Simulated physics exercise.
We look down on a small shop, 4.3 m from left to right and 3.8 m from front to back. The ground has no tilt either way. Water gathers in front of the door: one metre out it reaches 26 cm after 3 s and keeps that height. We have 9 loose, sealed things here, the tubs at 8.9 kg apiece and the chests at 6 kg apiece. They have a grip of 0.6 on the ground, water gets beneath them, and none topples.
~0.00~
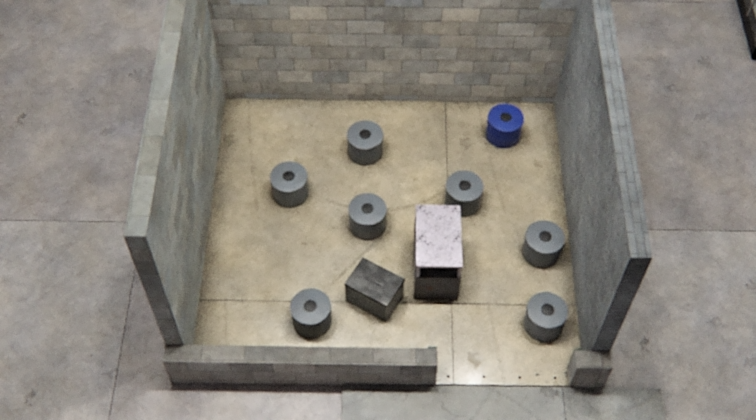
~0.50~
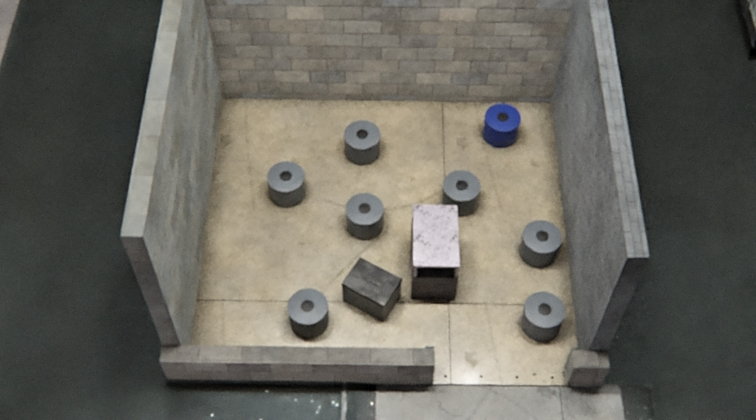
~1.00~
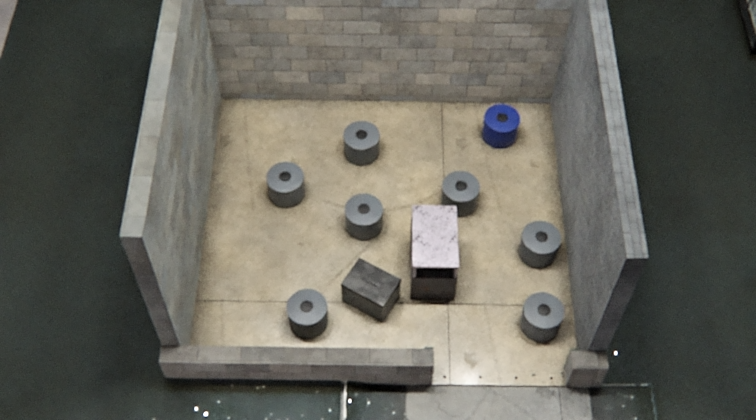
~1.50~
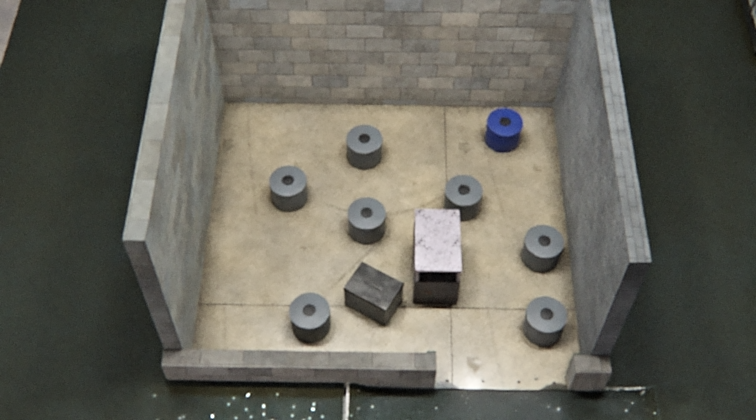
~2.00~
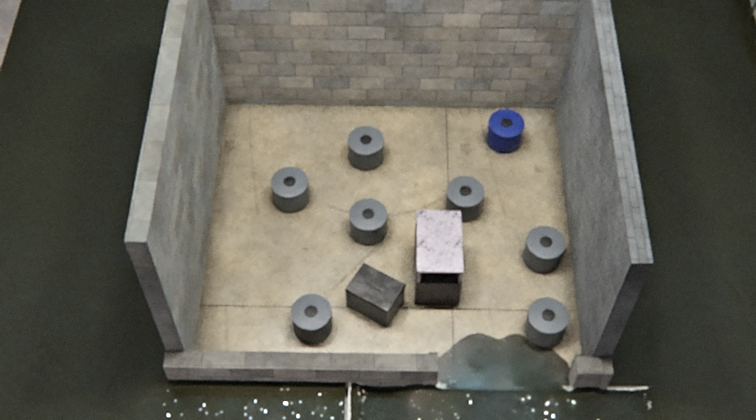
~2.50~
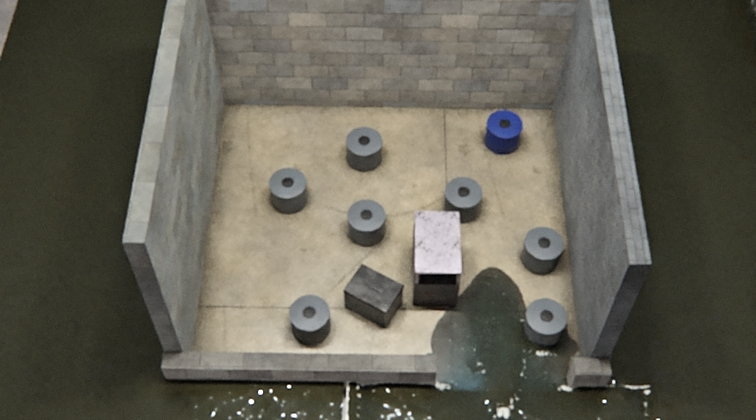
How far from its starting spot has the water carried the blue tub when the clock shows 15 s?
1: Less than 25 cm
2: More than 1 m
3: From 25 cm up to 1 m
2, more than 1 m.
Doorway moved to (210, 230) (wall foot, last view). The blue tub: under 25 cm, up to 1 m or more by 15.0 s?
Outcome - blue tub: Short shift.
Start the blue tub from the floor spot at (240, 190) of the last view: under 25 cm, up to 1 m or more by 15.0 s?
Short answer, it is taken a long way.
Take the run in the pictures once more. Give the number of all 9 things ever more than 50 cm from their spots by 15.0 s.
I count 9.
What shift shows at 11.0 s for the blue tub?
Roughly 400 cm by then.
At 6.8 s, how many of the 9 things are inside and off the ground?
Total: 3.
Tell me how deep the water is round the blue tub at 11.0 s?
19 cm or so.
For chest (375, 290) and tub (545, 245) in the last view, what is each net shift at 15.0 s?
In that order: 150 cm, 250 cm.
After 3.5 s the blue tub is near (505, 124), 0.0 m from its start, aground; 1 afloat.
After 6.8 s the blue tub is near (402, 105), 1.3 m from its start, afloat; 3 afloat.
After 11.0 s the blue tub is near (241, 283), 3.9 m from its start, afloat; 9 afloat.
After 15.0 s the blue tub is near (370, 284), 2.9 m from its start, afloat; 9 afloat.
